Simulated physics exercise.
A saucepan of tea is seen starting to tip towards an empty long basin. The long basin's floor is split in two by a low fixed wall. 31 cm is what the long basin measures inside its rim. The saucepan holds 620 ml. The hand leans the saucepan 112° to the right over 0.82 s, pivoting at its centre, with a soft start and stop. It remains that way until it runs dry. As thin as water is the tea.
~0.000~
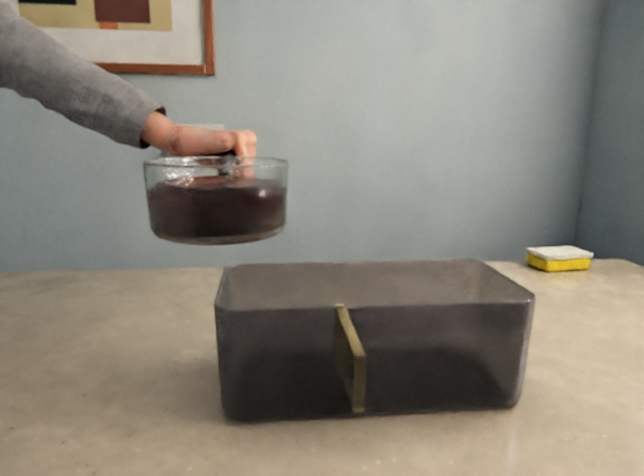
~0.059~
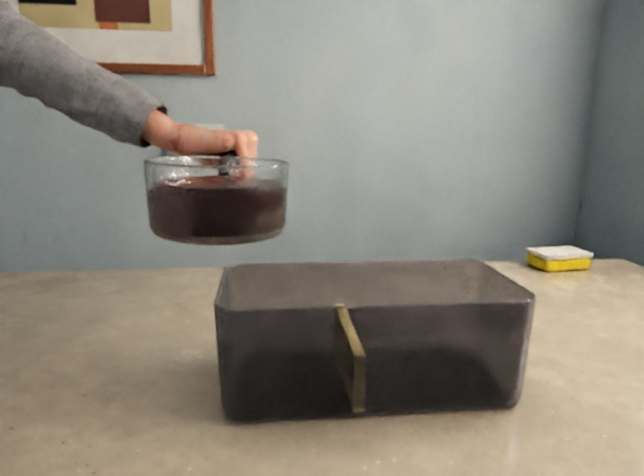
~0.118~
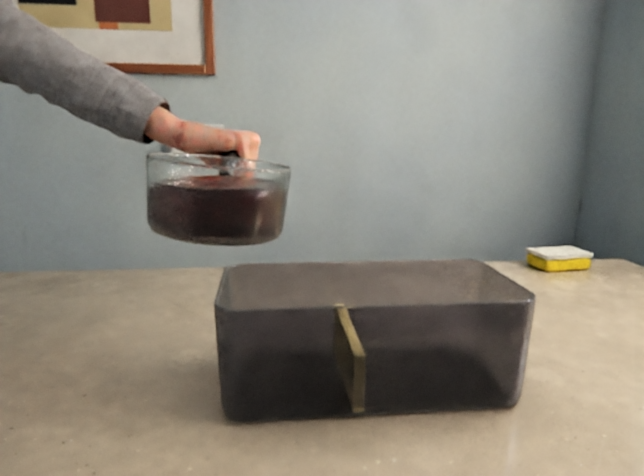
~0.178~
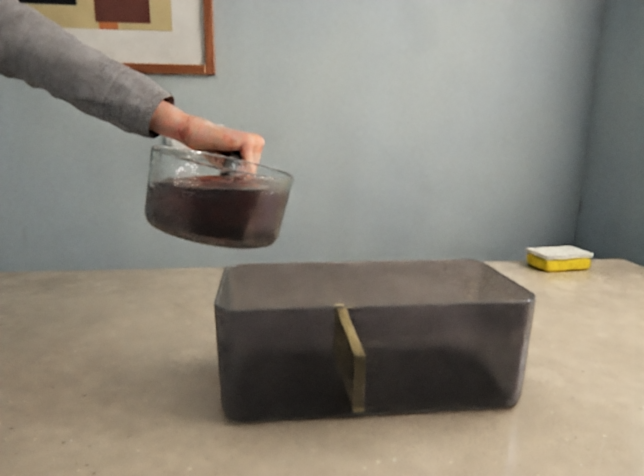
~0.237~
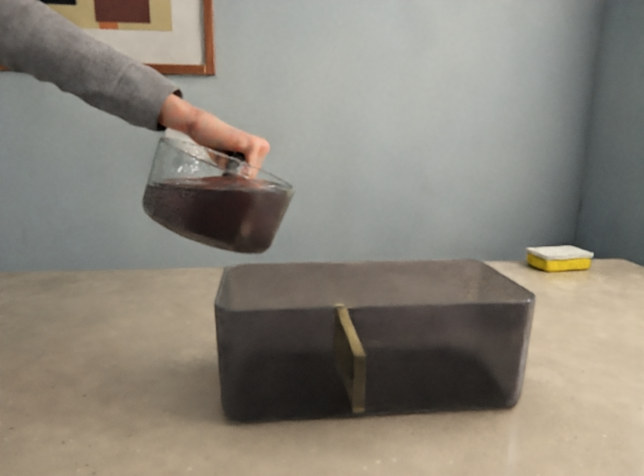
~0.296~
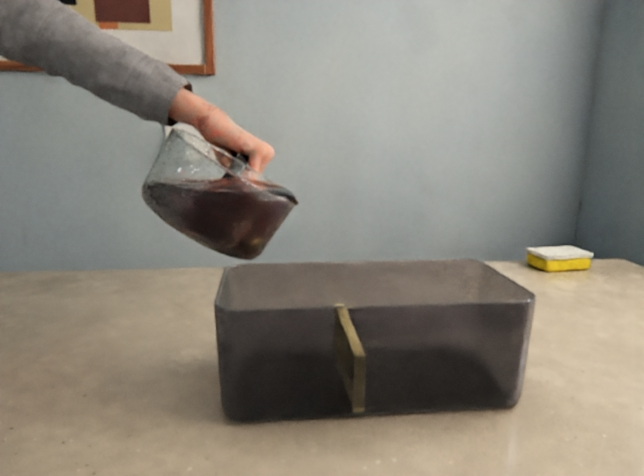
Hand in a grey sleeve tilting a clear glass bowl of dark liquid steadily rightwards above a long, see-through basin with a divider.
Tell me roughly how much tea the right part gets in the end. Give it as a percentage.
It gets about 8 per cent.
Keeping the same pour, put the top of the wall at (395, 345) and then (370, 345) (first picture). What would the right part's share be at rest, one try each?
The first gives near 10 per cent and the second near 10 per cent.
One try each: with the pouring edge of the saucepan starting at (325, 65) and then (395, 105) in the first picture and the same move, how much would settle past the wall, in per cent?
Respectively 75 and 95 %.
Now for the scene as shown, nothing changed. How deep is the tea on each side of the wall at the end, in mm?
32 mm left, 2 mm right.
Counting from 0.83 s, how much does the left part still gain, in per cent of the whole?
Around 5 in a hundred.
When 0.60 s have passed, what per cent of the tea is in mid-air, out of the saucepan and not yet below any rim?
Close to 24 in a hundred.
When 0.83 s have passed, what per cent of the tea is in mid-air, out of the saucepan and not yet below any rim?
Roughly 4 %.
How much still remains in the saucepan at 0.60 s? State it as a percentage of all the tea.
26 %.
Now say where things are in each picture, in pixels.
It leans 0°; its right rim is at (287, 164); the tea meets the walls at (153, 183) and (284, 183); the long basin's rim runs from (221, 286) to (506, 279); the wall's top is at (348, 328), in the first frame.
It leans 1°; its right rim is at (287, 165); the tea meets the walls at (153, 182) and (284, 184), in the second frame.
It leans 6°; its right rim is at (289, 170); the tea meets the walls at (155, 182) and (286, 184), in the third frame.
It leans 13°; its right rim is at (292, 179); the tea meets the walls at (155, 182) and (287, 185), in the fourth frame.
It leans 22°; its right rim is at (293, 190); the tea meets the walls at (153, 182) and (290, 187), in the fifth frame.
It leans 32°; its right rim is at (293, 204); the tea meets the walls at (150, 182) and (291, 194); 2 per cent is over the edge, in the sixth frame.
Then, 0.60 s in, the tilt is 94° and 27 per cent is still to pour, 44 is left of the wall and 6 right of it.
Then, 0.83 s in, the tilt is 112° and 3 per cent is still to pour, 86 is left of the wall and 7 right of it.
Then, 1.06 s in, the tilt is 112° and 0 per cent is still to pour, 91 is left of the wall and 8 right of it.
Then, 1.32 s in, the tilt is 112° and 0 per cent is still to pour, 91 is left of the wall and 8 right of it.
Finally, 91 per cent lies left of the wall, 8 right of it and 1 outside.
